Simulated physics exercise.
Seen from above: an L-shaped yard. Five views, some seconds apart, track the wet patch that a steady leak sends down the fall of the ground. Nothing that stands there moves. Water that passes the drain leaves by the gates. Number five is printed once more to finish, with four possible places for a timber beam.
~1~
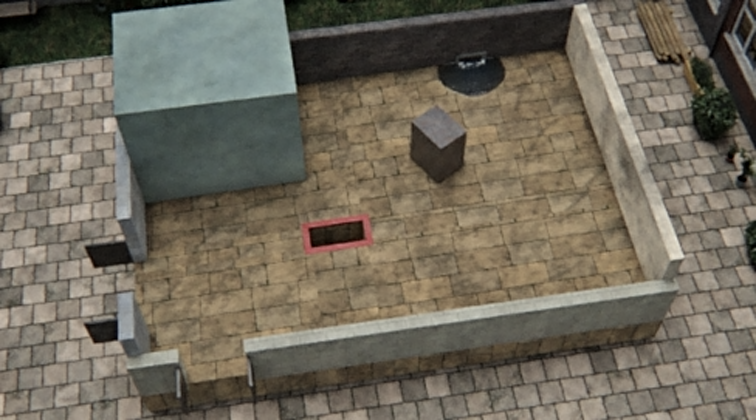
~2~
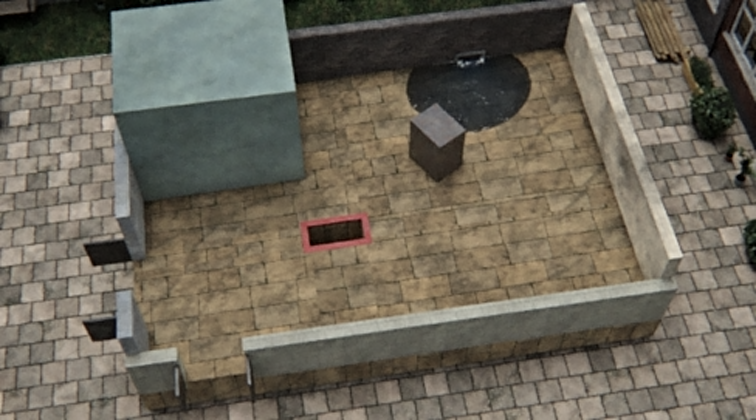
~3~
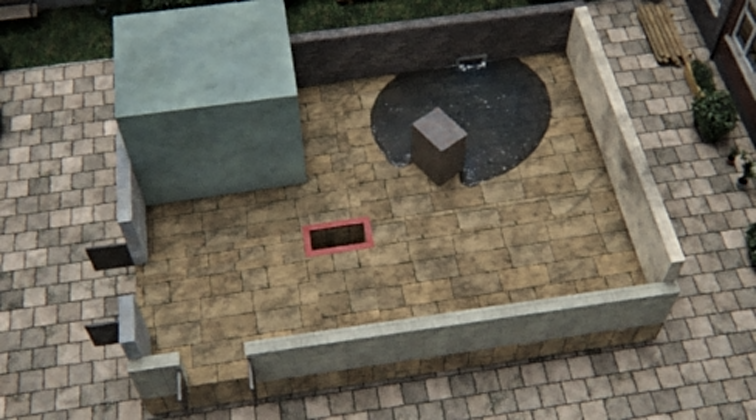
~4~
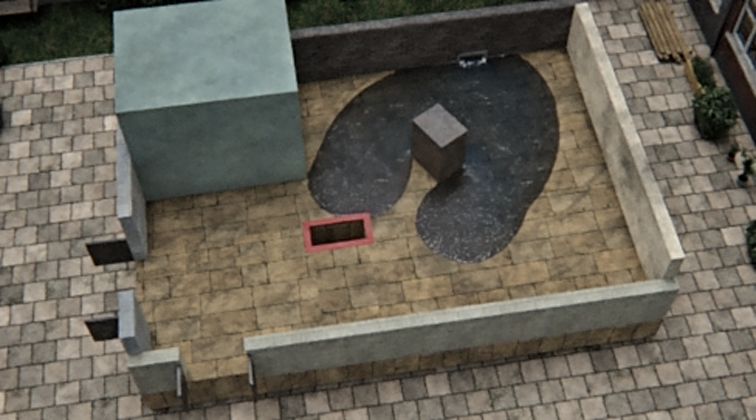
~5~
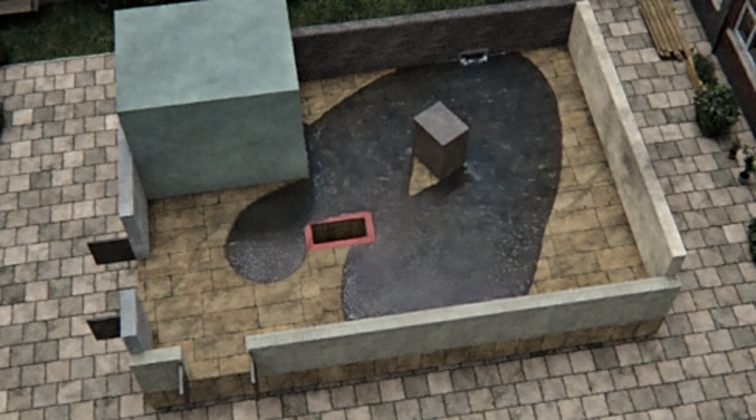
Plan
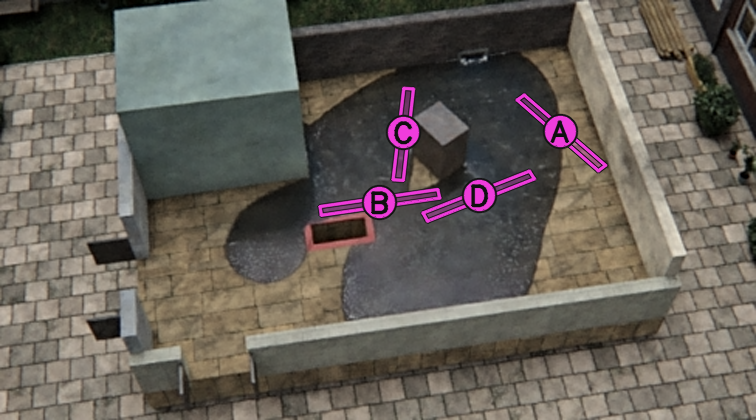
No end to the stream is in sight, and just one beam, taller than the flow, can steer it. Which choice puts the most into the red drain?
Spot D.
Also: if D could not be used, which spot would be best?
Spot A.
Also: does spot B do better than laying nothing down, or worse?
Worse.
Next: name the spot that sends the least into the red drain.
That would be B.
On the marked copy, A from (520, 97) to (601, 168); B from (320, 210) to (438, 193); C from (398, 180) to (408, 88); D from (425, 217) to (531, 175).
With A, about 25 % of the stream goes into the red drain, about 74 % out by the gates.
With B, next to none of the stream goes into the red drain, about 99 % out by the gates.
With C, about 6 % of the stream goes into the red drain, about 94 % out by the gates.
With D, about 53 % of the stream goes into the red drain, about 47 % out by the gates.
